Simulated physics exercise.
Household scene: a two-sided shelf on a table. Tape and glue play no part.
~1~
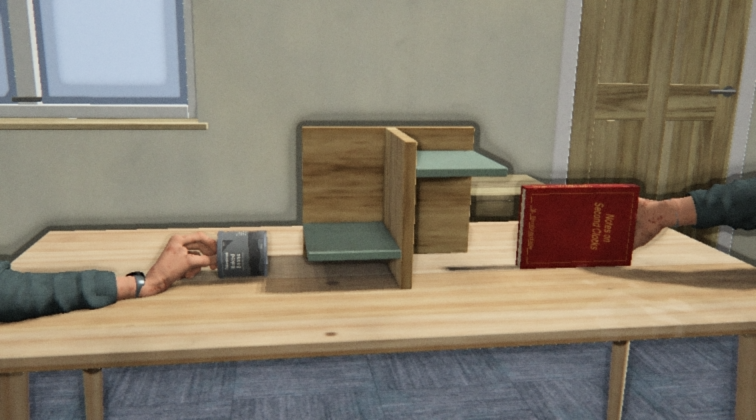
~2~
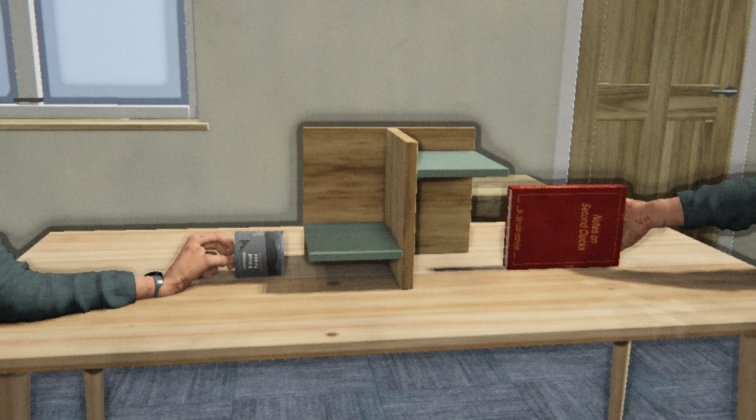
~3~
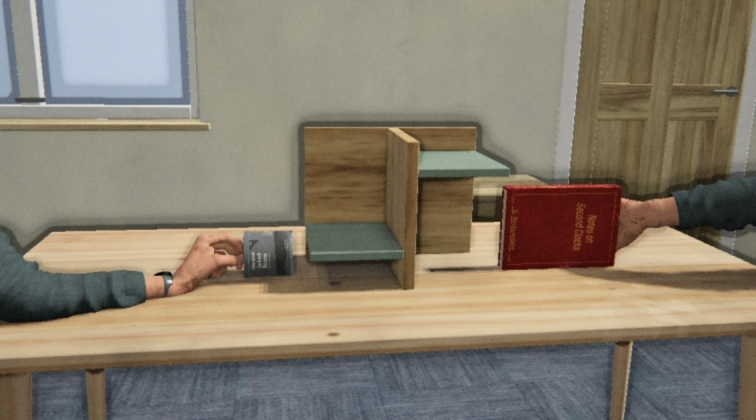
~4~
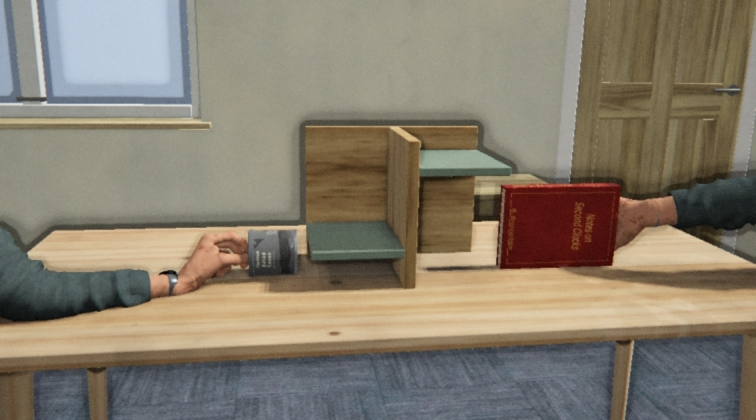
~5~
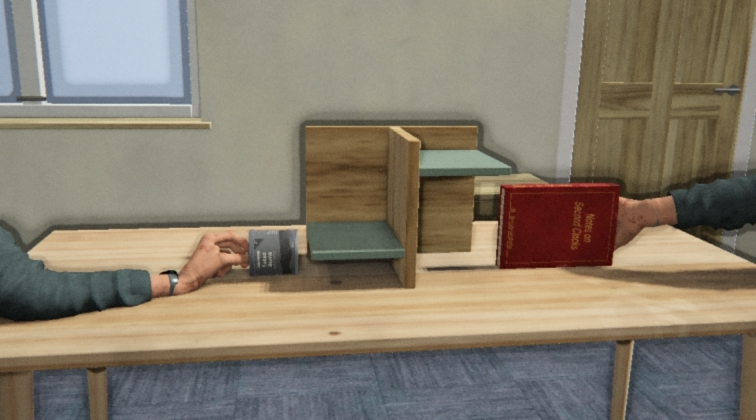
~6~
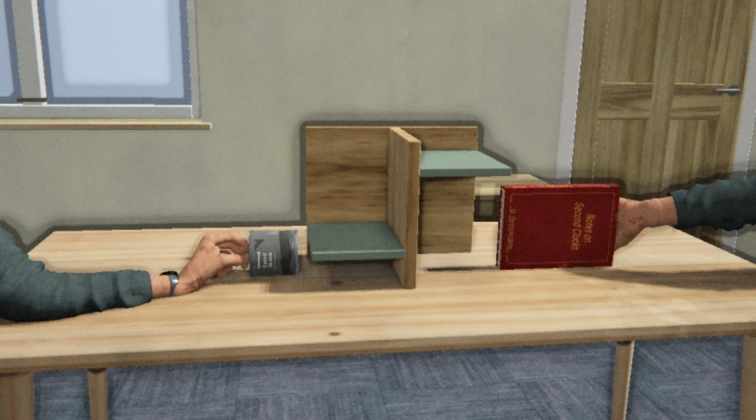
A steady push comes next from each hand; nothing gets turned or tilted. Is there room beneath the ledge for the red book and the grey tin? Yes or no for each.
Red book: Yes; grey tin: No.
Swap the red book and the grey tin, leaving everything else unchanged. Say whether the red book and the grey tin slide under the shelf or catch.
Red book: Blocked; grey tin: Clear.
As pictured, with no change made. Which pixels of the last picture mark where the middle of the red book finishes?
Its middle settles near (472, 229) in the last picture.
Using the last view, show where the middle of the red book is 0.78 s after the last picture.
Around (490, 228).
Then, 0.28 s after the last picture, red book sliding up to the opening near (544, 227); grey tin sliding up to the opening near (286, 253).
Then, 0.54 s after the last picture, red book part of the way in near (516, 228); grey tin stopped at the opening near (286, 253).
Then, 0.78 s after the last picture, red book part of the way in near (490, 228); grey tin stopped at the opening near (286, 253).
At rest, the red book clears the shelf, near (472, 229); the grey tin is too tall, near (286, 253).
